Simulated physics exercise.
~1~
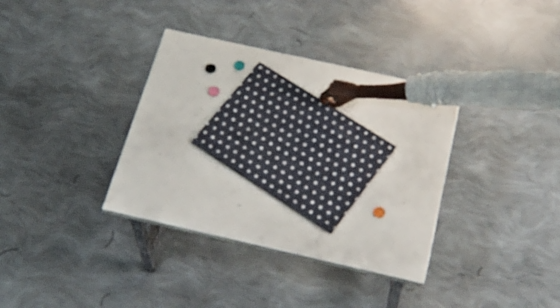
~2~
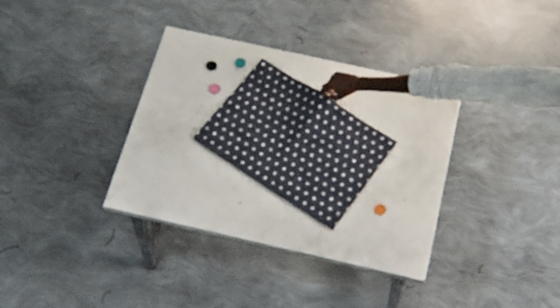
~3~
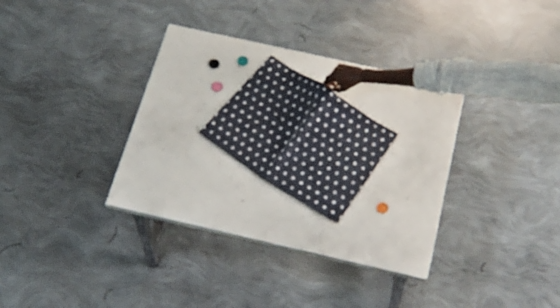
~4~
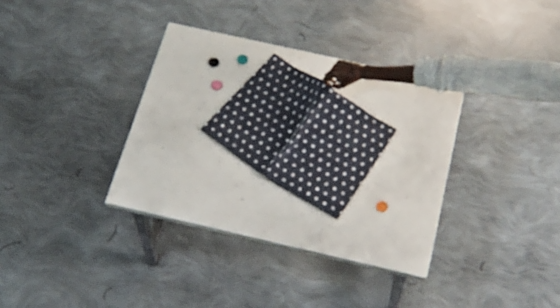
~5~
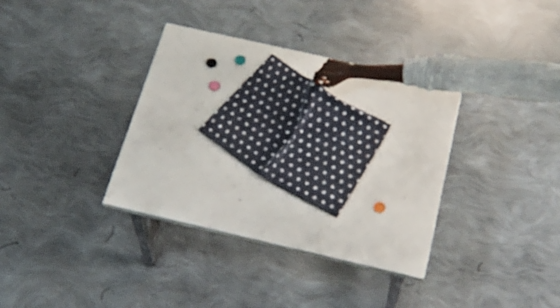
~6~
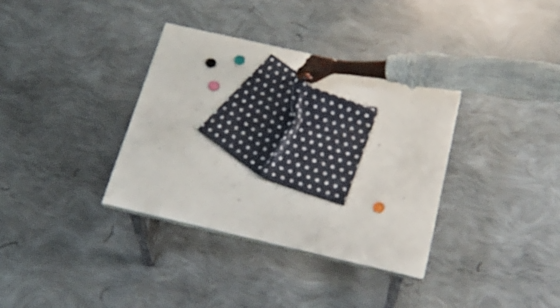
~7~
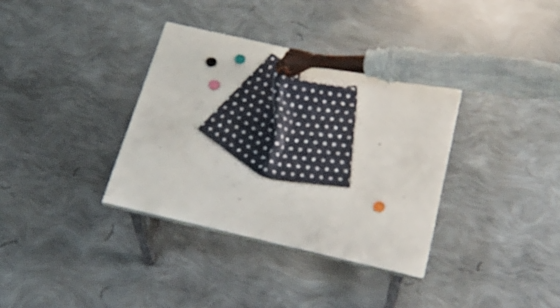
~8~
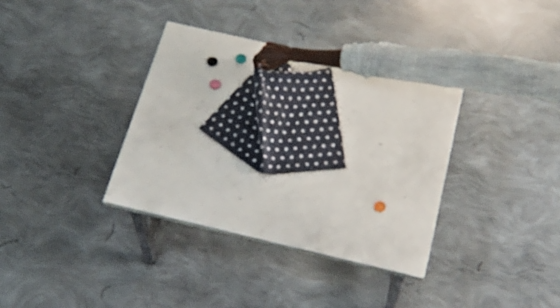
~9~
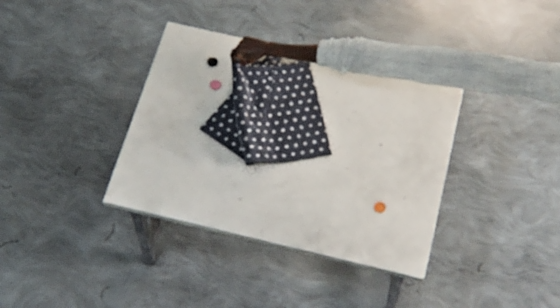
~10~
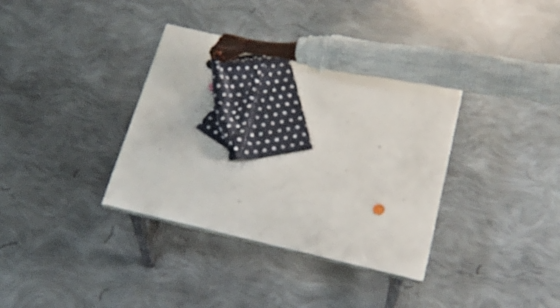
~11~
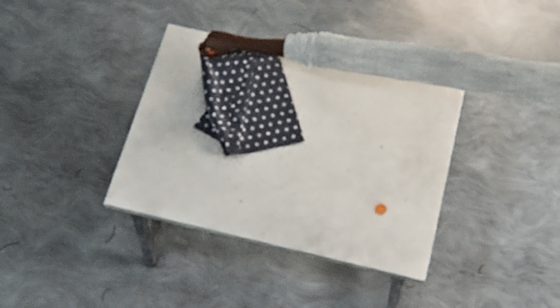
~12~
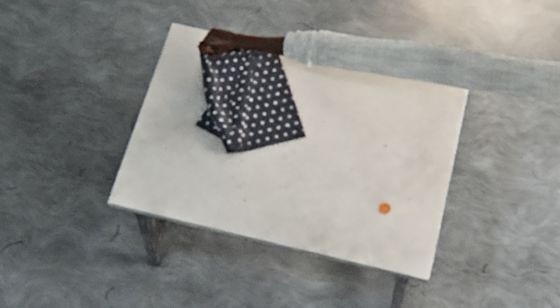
On a pale table, a hand gripped the edge of a dark spotted cloth and drew it leftward, folding and bunching it until it covered the black, teal and pink discs in the upper left, while the orange one stayed uncovered.
